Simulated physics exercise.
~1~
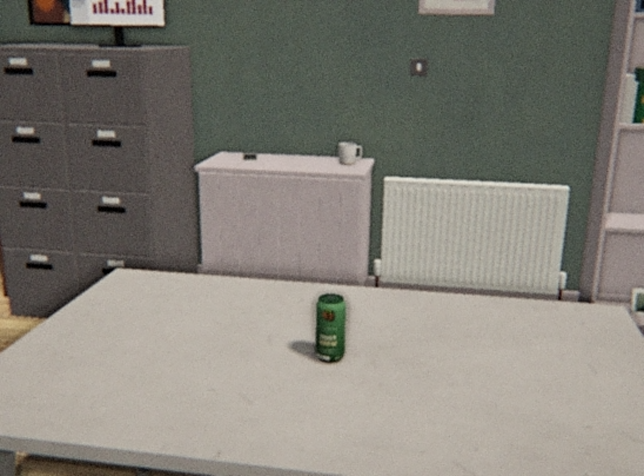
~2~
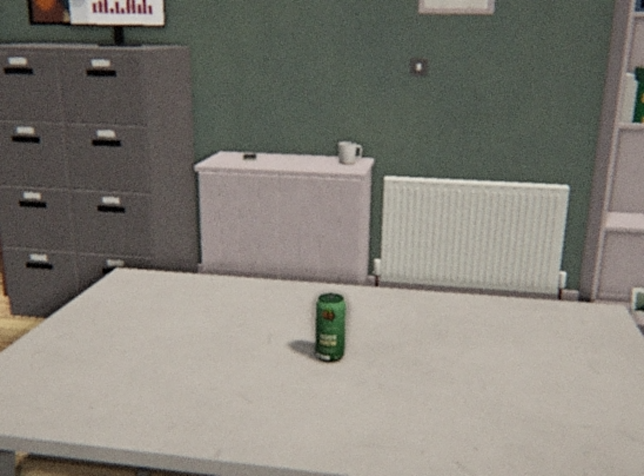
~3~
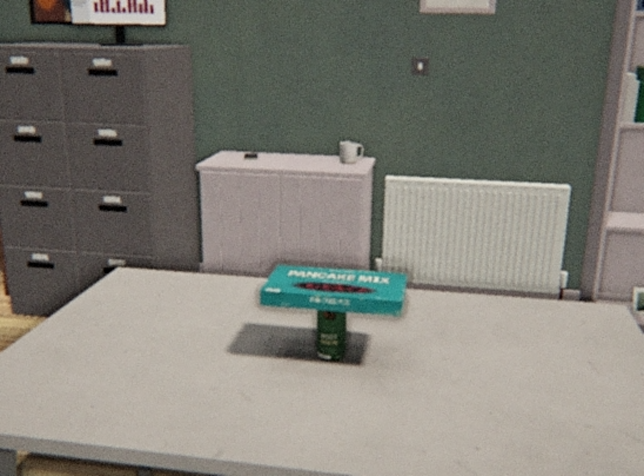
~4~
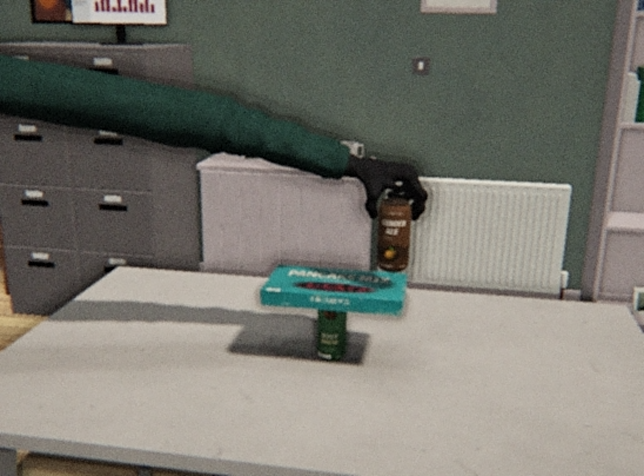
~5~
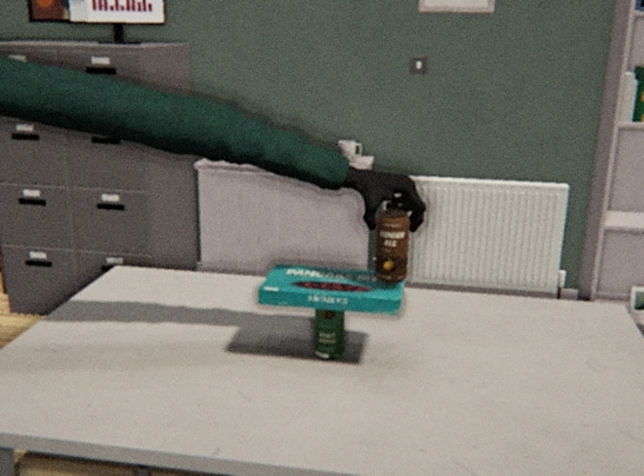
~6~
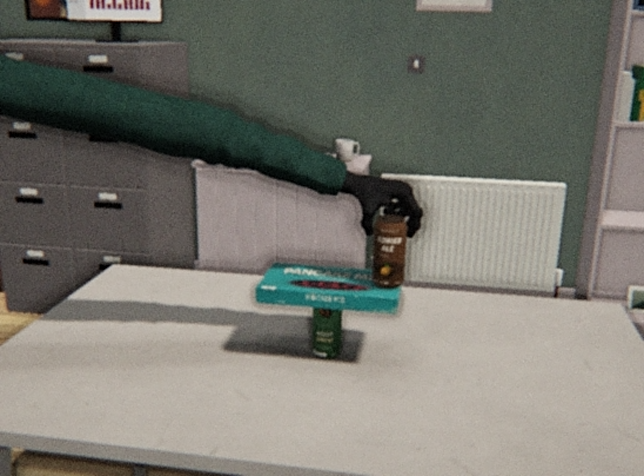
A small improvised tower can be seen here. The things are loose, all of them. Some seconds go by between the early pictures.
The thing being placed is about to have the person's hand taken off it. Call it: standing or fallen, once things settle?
Fallen.
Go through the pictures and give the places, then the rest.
In the first frame, the last thing is not in view yet; green can (331, 329).
In the second frame, the last thing is not in view yet; green can (331, 328).
In the third frame, the last thing is not in view yet; green can (332, 328).
In the fourth frame, still above its spot; brown can (393, 235); green can (332, 327).
In the fifth frame, still above its spot; brown can (392, 247); green can (330, 326).
In the sixth frame, in place under the hand; brown can (389, 252); green can (327, 325).
Then, 0.50 s later than the last frame, brown can now fallen; turquoise packet tilted by 57°.
Then, 0.70 s later than the last frame, turquoise packet on its side.
Then, 1.30 s later than the last frame, turquoise packet now fallen.
When it is over, fallen, turquoise packet and brown can; green can as before. The stack gives way.
